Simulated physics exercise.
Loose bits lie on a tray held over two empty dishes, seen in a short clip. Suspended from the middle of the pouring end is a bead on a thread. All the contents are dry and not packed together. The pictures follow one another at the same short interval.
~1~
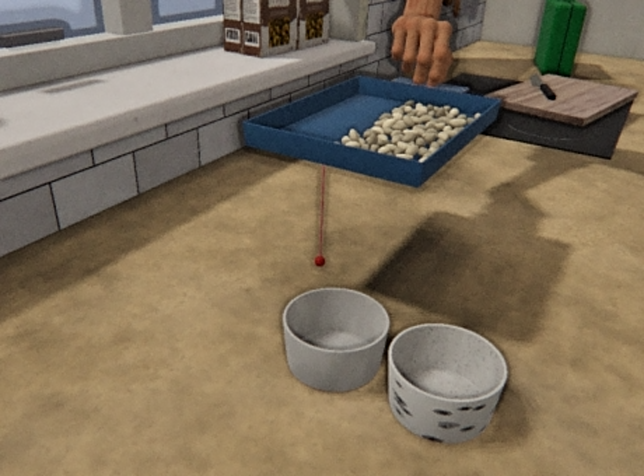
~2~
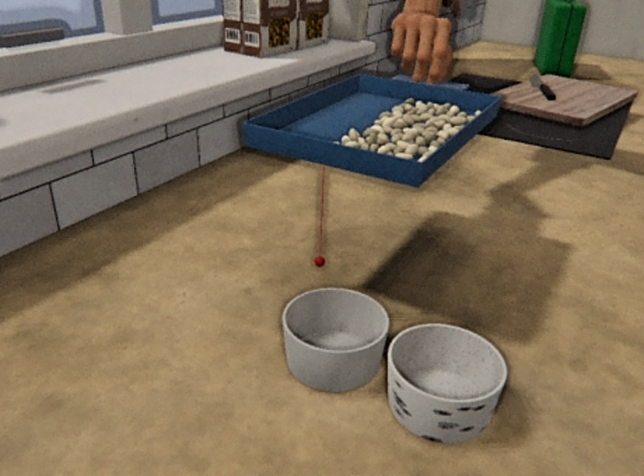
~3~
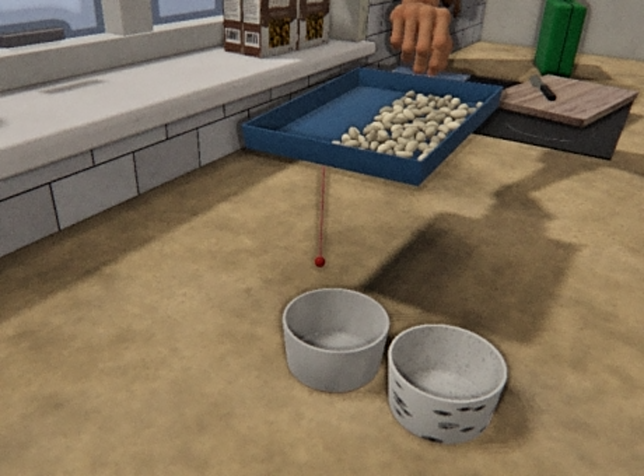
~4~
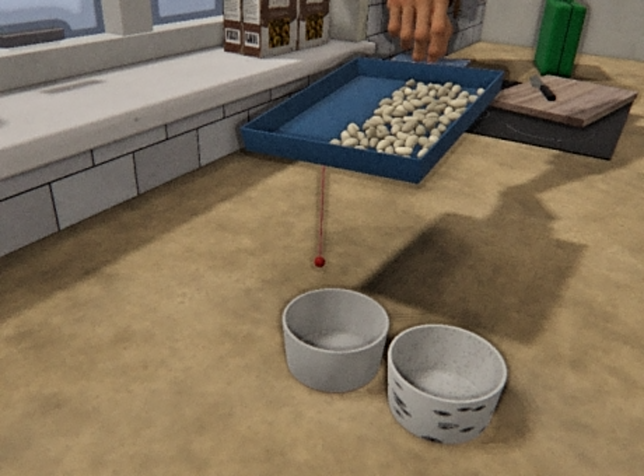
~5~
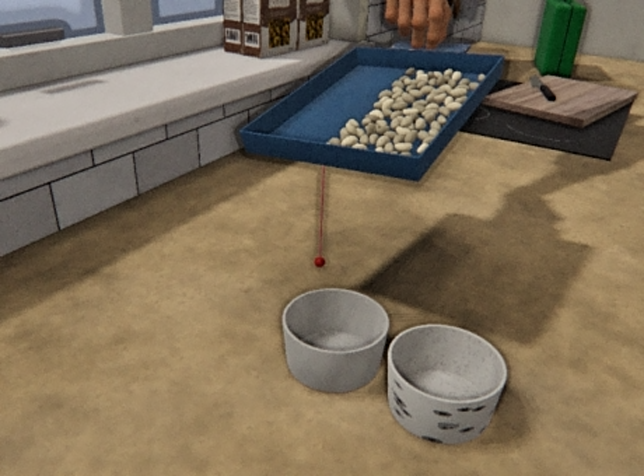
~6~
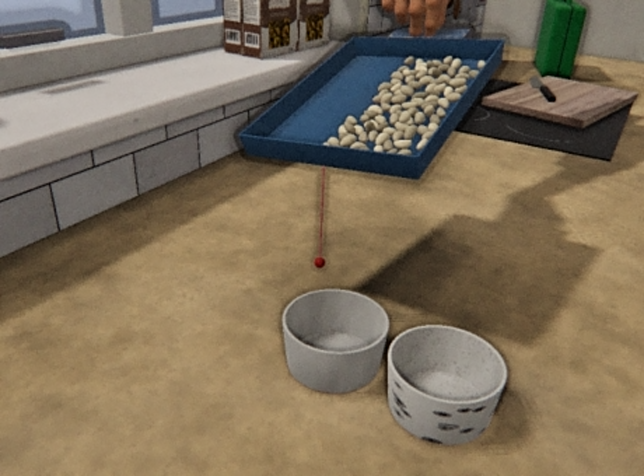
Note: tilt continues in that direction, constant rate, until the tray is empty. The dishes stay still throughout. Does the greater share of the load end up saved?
No.
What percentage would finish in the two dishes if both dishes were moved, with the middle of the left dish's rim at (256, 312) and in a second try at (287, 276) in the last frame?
First placement: Some 40 %; second placement: Some 30 %.
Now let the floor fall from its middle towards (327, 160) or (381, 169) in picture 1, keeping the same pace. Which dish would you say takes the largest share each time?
For the first slope the lefthand dish, for the second the lefthand dish.
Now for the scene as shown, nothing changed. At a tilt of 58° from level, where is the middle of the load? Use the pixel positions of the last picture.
I'd put the middle close to (319, 123).
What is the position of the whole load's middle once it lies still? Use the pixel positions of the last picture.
(232, 317).
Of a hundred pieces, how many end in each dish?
Share at the end - left dish ~ 10 %, right dish ~ 0 %.
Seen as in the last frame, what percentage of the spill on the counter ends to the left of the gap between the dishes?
About 100 per cent.
Soon after the last picture, tray tipped steeply; all on the tray.
A little later, tray tipped right over; nearly all on the tray; a small part outside both.
Later still, tray tipped past a quarter turn; a small part in the left dish; most outside both.
At rest, tray tipped past a quarter turn; none in the right dish; a small part in the left dish; most outside both.
